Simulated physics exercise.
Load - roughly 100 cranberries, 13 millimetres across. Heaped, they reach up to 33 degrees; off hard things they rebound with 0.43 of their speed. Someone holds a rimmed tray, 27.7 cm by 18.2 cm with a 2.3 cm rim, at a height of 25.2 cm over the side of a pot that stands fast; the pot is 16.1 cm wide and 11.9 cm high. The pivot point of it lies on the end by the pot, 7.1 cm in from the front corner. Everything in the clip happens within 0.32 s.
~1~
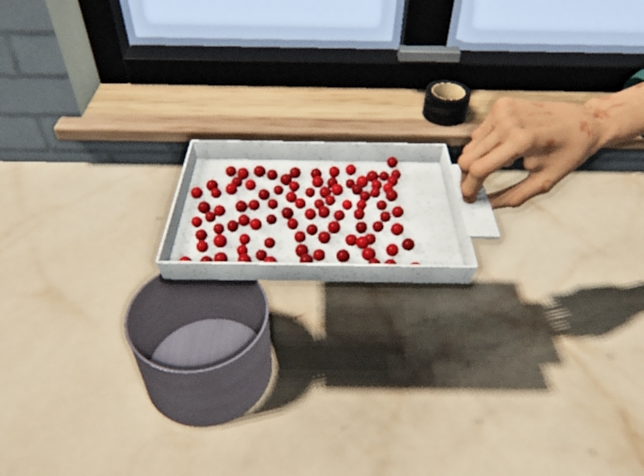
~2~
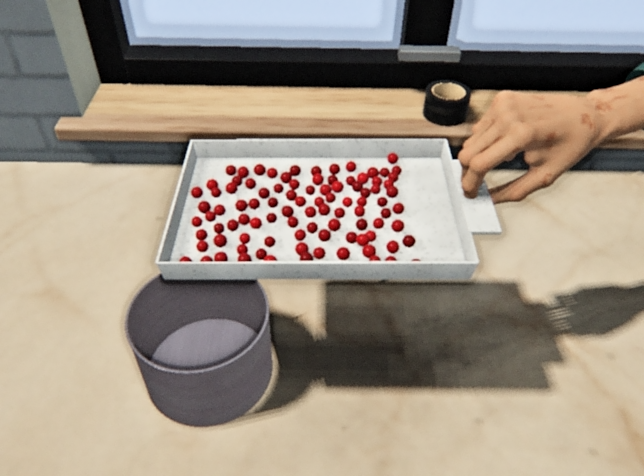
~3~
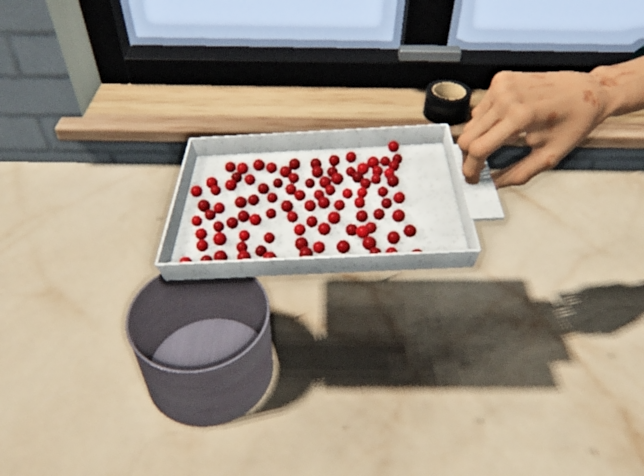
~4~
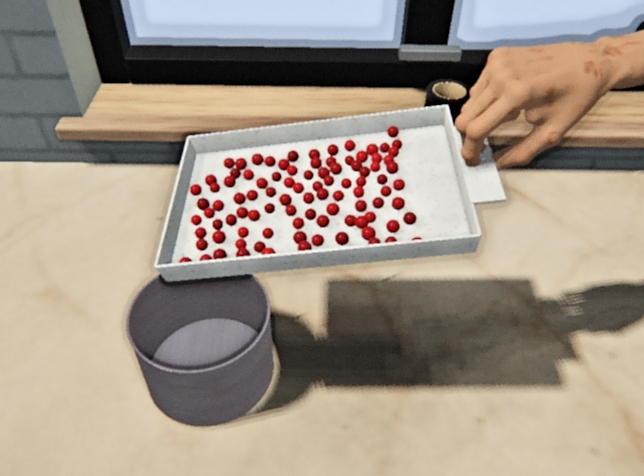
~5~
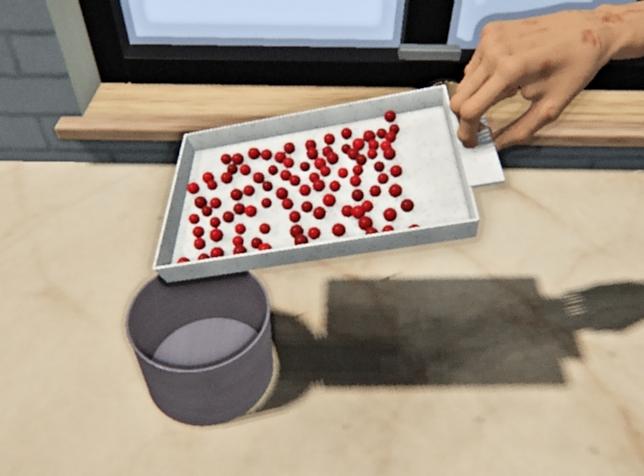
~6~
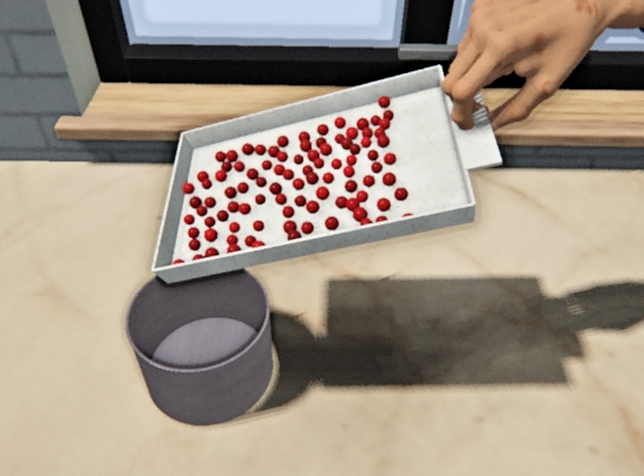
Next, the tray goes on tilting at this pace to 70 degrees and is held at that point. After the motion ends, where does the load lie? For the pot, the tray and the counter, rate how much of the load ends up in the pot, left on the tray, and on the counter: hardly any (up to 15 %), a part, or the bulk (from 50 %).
Pot: Hardly any; tray: The bulk; counter: Hardly any.
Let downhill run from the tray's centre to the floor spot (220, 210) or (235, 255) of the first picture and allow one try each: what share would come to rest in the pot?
I'd put it at about 0 per cent for the first tilt and about 0 per cent for the second.
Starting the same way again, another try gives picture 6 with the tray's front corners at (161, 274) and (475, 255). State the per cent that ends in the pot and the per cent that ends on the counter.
Split: Pot = 0, counter = 0.
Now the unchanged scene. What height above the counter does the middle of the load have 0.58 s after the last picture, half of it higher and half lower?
Around 30 cm up.
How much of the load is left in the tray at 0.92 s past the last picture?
100 %, give or take.
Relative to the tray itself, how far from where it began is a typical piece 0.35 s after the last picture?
By then it sits near 8 cm from where it began.
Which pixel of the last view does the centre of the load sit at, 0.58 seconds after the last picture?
The middle of the load should be near (190, 204) then.
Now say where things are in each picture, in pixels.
Tray tilt 0 degrees, front corners at (160, 260) and (474, 265); middle of the pieces at (310, 214); pot at (198, 312), in the first frame.
Tray tilt 1 degrees, front corners at (160, 261) and (475, 260); middle of the pieces at (311, 212), in the second frame.
Tray tilt 5 degrees, front corners at (159, 262) and (476, 248), lowest corner left front; middle of the pieces at (310, 206), in the third frame.
Tray tilt 10 degrees, front corners at (158, 264) and (477, 233), lowest corner left front; middle of the pieces at (309, 198), in the fourth frame.
Tray tilt 14 degrees, front corners at (157, 266) and (475, 218), lowest corner left front; middle of the pieces at (305, 190), in the fifth frame.
Tray tilt 19 degrees, front corners at (155, 268) and (471, 202), lowest corner left front; middle of the pieces at (299, 184); pot at (198, 311), in the sixth frame.
Then, 0.35 s after the last picture, tilt 44 degrees; the tray holds 100 %, the pot 0 %.
Then, 0.58 s after the last picture, tilt 60 degrees; the tray holds 100 %, the pot 0 %.
Then, 0.92 s after the last picture, tilt 70 degrees; the tray holds 100 %, the pot 0 %.
In the end, pot 0 %, tray 100 %, counter 0 %.
